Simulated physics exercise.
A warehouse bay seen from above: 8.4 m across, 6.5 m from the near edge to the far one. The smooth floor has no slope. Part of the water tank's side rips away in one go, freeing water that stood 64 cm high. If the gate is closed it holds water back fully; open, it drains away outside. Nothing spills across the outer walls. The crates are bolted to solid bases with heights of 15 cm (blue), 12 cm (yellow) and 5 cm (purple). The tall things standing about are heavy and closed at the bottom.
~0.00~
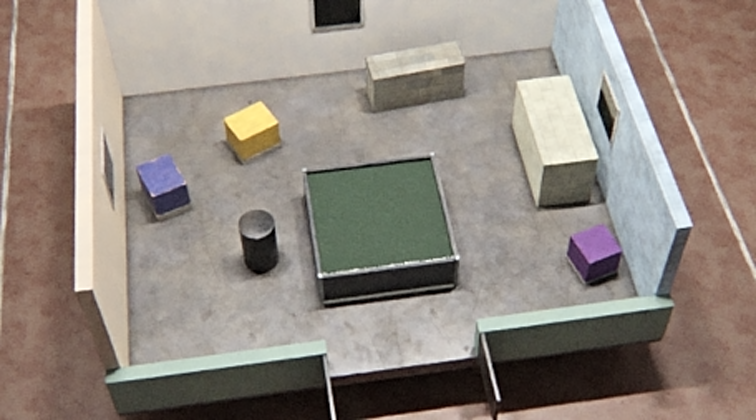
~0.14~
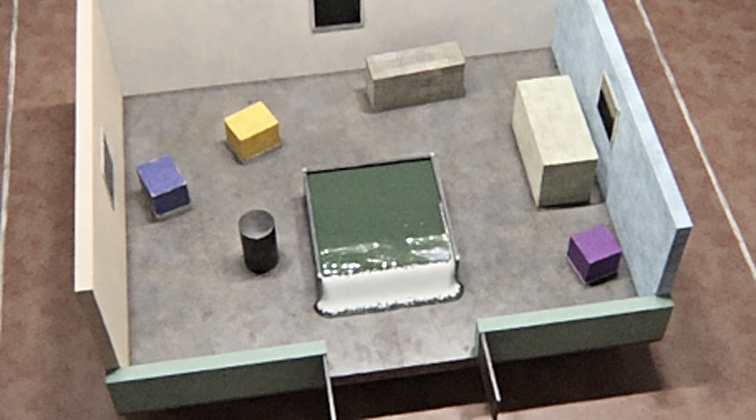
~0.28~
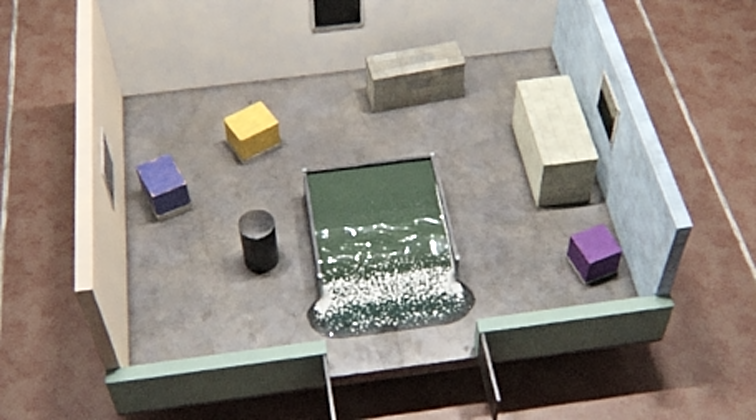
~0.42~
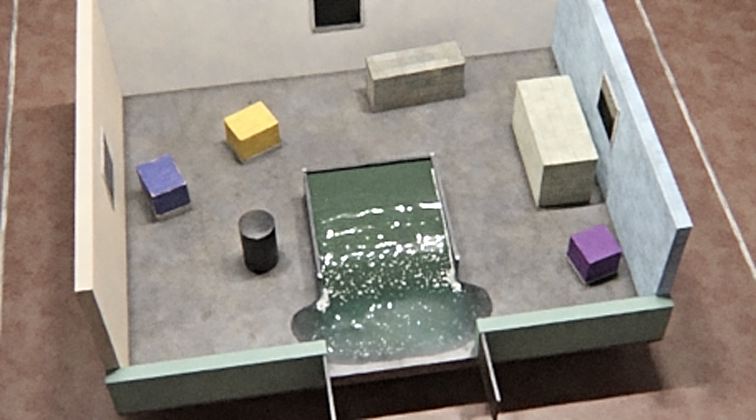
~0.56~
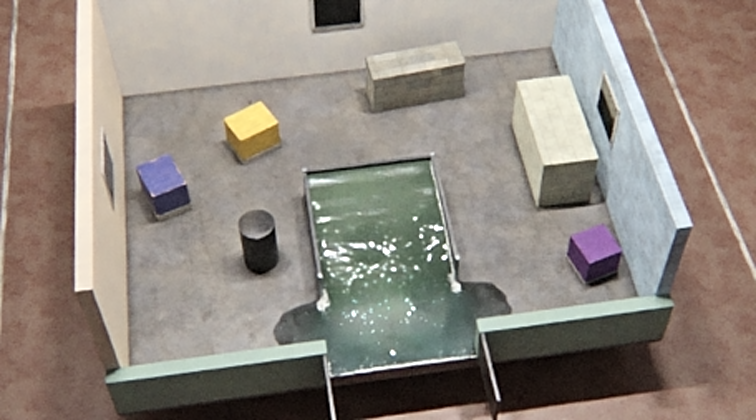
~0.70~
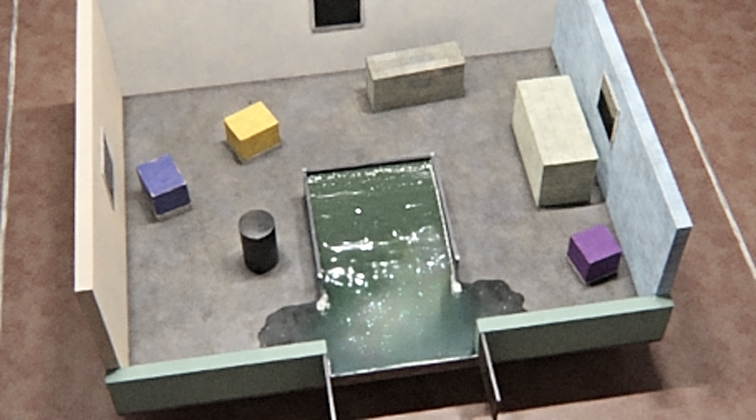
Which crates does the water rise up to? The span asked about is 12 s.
The blue crate keeps dry; the yellow crate escapes dry; the purple crate is soaked.
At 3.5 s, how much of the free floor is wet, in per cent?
Some 25 per cent of it.
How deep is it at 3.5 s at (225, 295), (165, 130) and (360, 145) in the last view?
In that order: 1, 0 and 0 cm.
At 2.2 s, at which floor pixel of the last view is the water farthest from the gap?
At about (130, 391).
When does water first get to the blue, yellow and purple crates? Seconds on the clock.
Blue 4.0 s, yellow 6.5 s, purple 1.8 s.
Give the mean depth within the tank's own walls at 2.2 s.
Roughly 22 cm on average.
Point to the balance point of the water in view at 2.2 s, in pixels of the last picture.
Around (381, 274).
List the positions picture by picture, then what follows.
In the first picture, the water tank at (379, 216) is whole and still, 64 cm deep.
In the second picture, the front is at (318, 305), 1.2 m from the gap at (389, 283); 0.6 m2 of floor is under water; 64 cm left at the back of the water tank.
In the third picture, water pours out at (389, 284) and has run 1.4 m, to (317, 324); deepest outside 32 cm, 64 cm at the water tank's back.
In the fourth picture, water pours out at (389, 285) and has run 1.7 m, to (308, 344); deepest outside 30 cm, 64 cm at the water tank's back.
In the fifth picture, the front is at (300, 367), 2.0 m from the gap at (389, 285); 4.5 m2 of floor is under water; 63 cm left at the back of the water tank.
In the sixth picture, the front is at (278, 371), 2.3 m from the gap at (389, 286); 4.7 m2 of floor is under water; 55 cm left at the back of the water tank.
After 1.4 s water covers 15 % of the floor and is deepest (27 cm) near (357, 303); blue plinth not reached, yellow plinth not reached, purple plinth not reached.
After 2.2 s water covers 20 % of the floor and is deepest (24 cm) near (322, 364); blue plinth not reached, yellow plinth not reached, purple plinth reached.
After 3.5 s water covers 25 % of the floor and is deepest (14 cm) near (322, 364); blue plinth not reached, yellow plinth not reached, purple plinth reached.
After 7.0 s water covers 45 % of the floor and is deepest (6 cm) near (585, 328); blue plinth reached, yellow plinth reached, purple plinth reached.
After 12.0 s water covers 65 % of the floor and is deepest (2 cm) near (466, 345); highest at the blue plinth 6 cm, highest at the yellow plinth 2 cm, highest at the purple plinth 13 cm.
